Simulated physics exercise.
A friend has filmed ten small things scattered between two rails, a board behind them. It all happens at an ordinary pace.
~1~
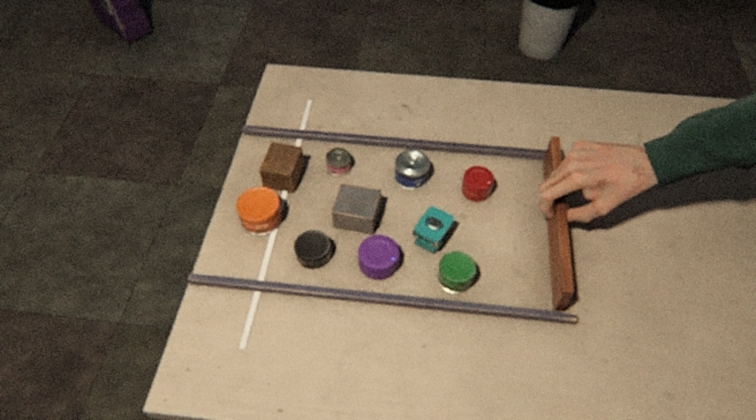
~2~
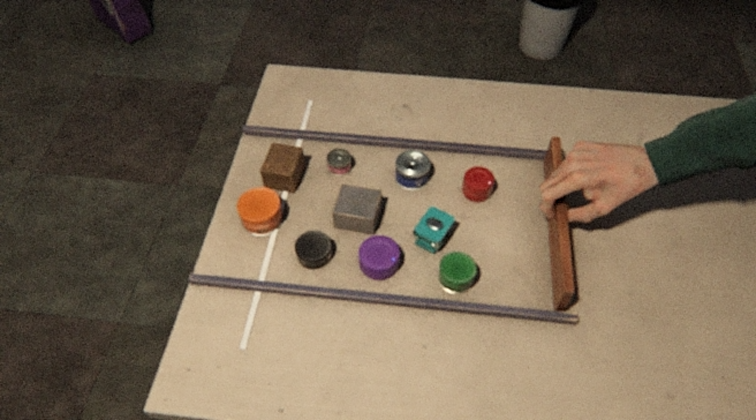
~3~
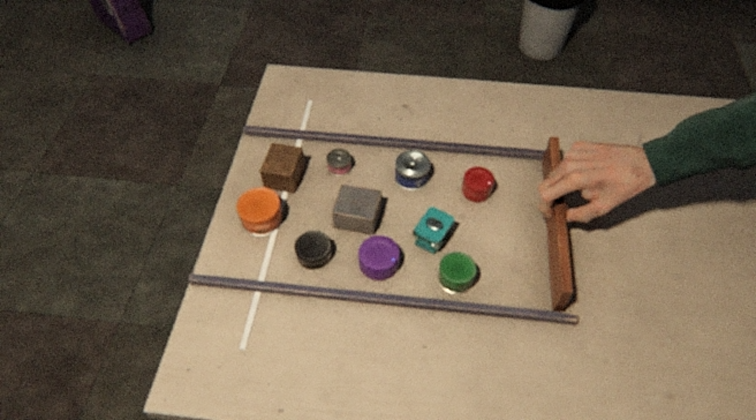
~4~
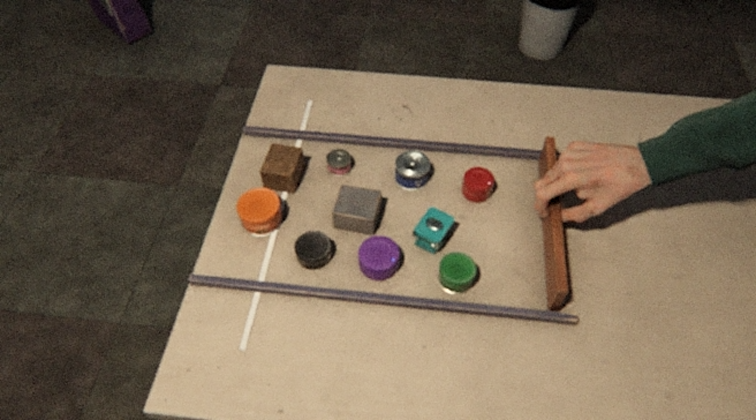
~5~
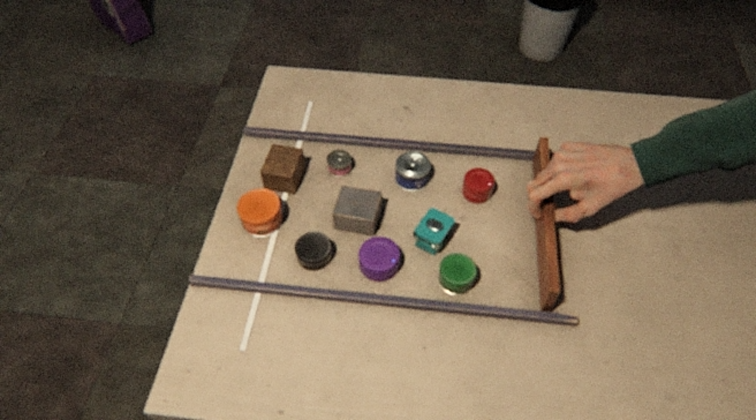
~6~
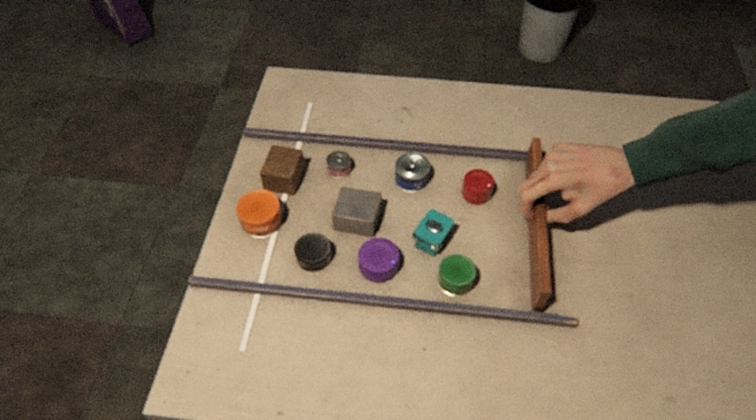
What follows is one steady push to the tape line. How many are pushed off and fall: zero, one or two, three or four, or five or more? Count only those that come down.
The number that fall off is one or two.
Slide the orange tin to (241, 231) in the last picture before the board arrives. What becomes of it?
Then it is lost.
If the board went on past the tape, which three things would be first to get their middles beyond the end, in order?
The order is the black tub, then the brown block, then the orange tin.
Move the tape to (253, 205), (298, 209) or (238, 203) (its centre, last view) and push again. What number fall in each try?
In that order 5, 0 and 6.
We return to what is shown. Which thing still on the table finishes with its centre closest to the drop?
It is the orange tin.
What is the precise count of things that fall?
It comes to 2.
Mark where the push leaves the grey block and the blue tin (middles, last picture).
First (253, 189), then (280, 145).
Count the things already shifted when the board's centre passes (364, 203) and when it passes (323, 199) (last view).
8 and 10.
Early on, none off yet; orange tin at rest near (260, 214); brown block at rest near (283, 170); black tub at rest near (313, 252).
A while later, none off yet; orange tin at rest near (260, 214); brown block at rest near (283, 170); black tub travelled about its own width near (267, 248).
Finally, the number that fall off is one or two; lost, black tub and brown block.
